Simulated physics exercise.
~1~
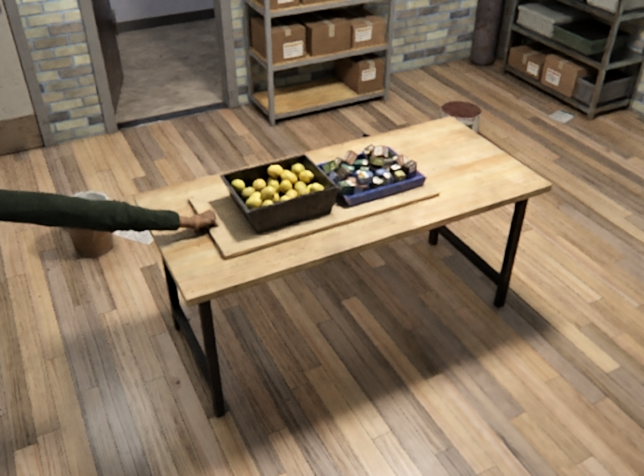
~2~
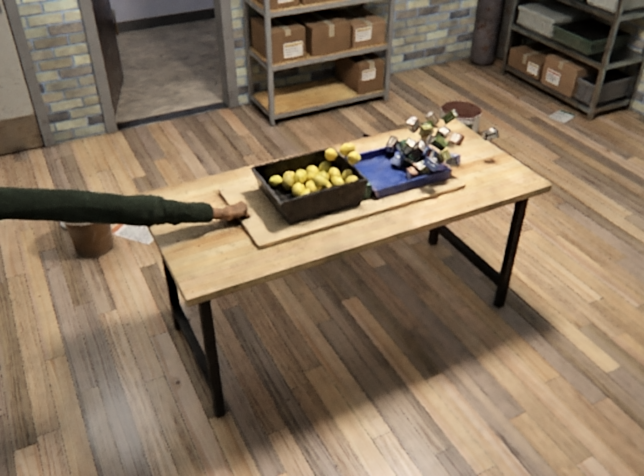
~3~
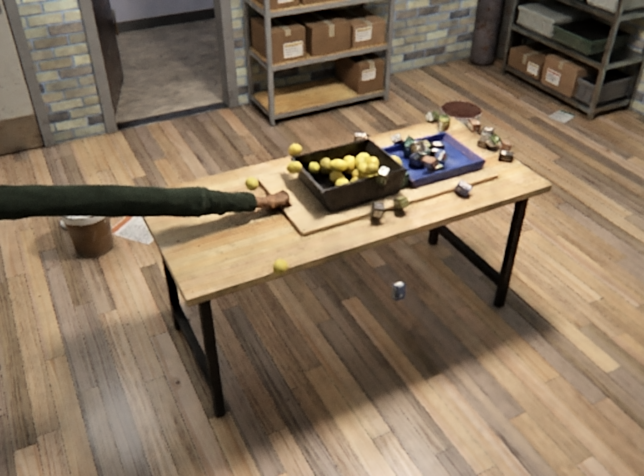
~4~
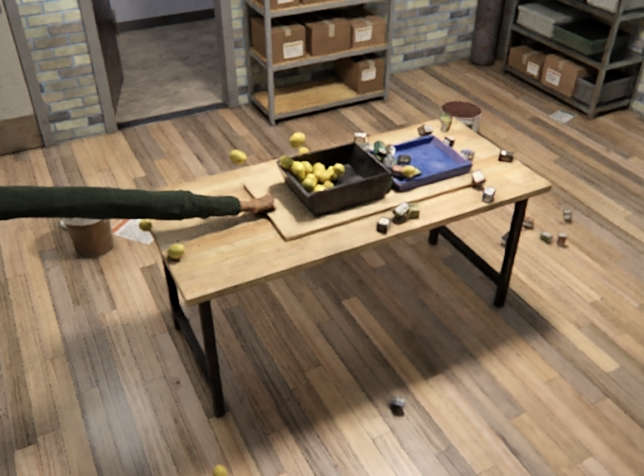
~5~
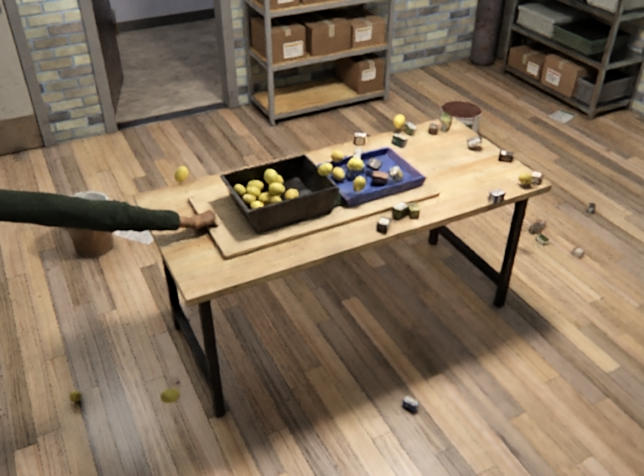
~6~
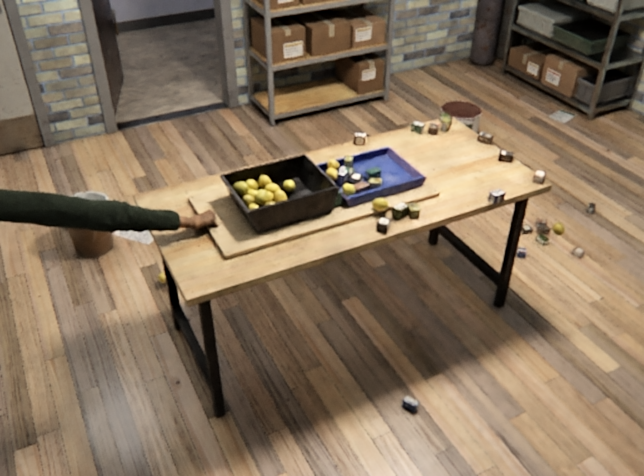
A sliding board jerks right and back left, scattering many small cartons and some lemons.
